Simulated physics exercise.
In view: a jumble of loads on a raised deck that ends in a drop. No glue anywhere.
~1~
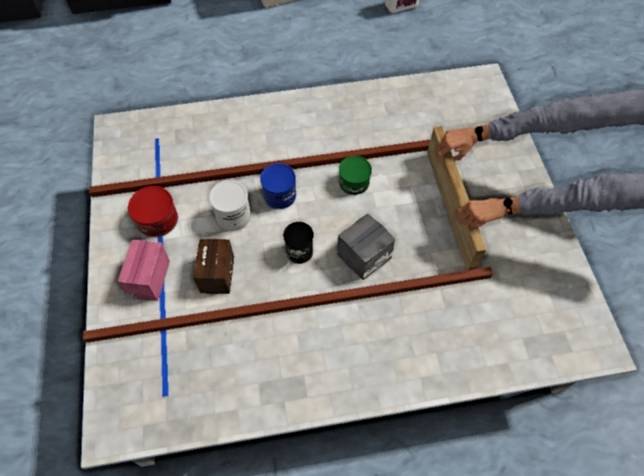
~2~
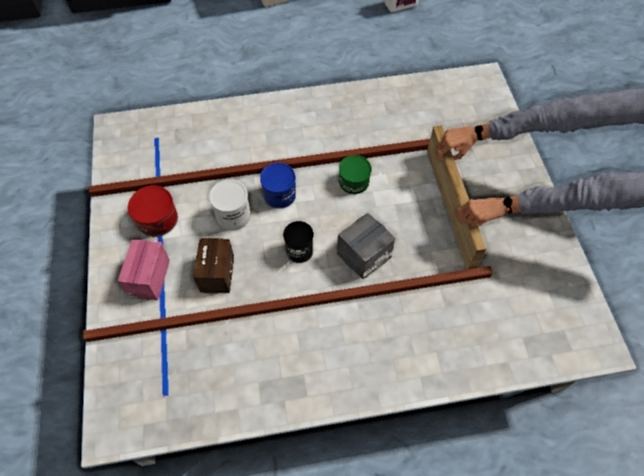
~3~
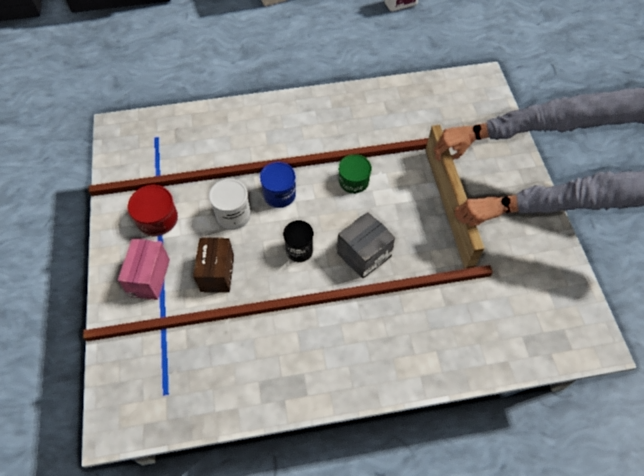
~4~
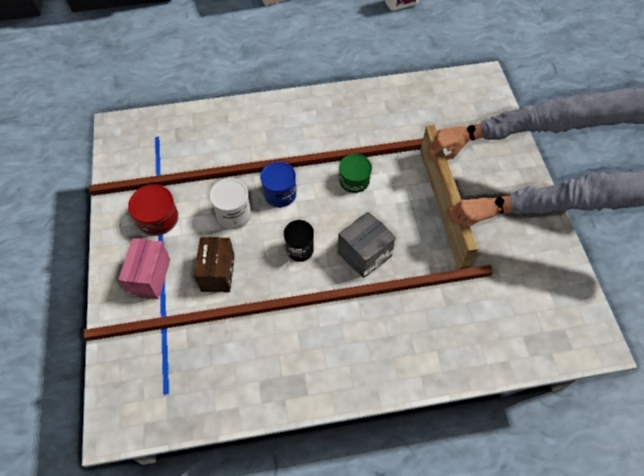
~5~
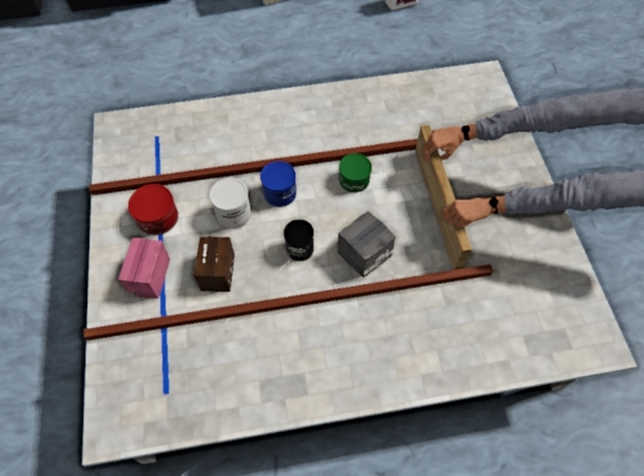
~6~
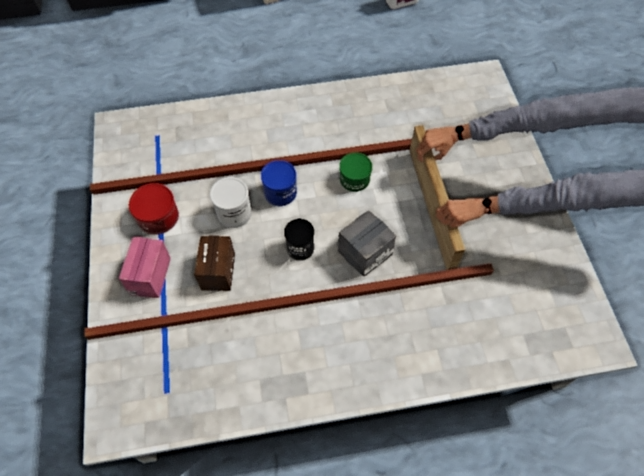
Two hands slide a wooden plank slightly left between red rails, toward unmoving pails and boxes.
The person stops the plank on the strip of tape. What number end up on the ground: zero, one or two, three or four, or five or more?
The number that fall off is one or two.
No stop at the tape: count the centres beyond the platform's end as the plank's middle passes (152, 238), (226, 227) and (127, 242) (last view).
Place by place, 2, 0 and 5.
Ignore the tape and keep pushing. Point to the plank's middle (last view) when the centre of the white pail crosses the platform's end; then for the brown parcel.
At (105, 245) for the white pail; at (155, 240) for the brown parcel.
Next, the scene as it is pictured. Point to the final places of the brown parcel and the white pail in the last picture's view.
The brown parcel at (89, 291), the white pail at (138, 221).
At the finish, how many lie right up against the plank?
It touches 3.
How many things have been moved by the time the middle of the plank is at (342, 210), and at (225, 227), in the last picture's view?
3 and 8.
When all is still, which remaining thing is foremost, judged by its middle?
That is the brown parcel.
Soon after, none off yet; pink box at rest near (146, 268); red pail at rest near (155, 210); brown parcel at rest near (216, 264).
Then, none off yet; pink box moved a little near (141, 269); red pail at rest near (155, 210); brown parcel moved about its own width near (183, 272).
By the end, the number that fall off is one or two; fallen, pink box.
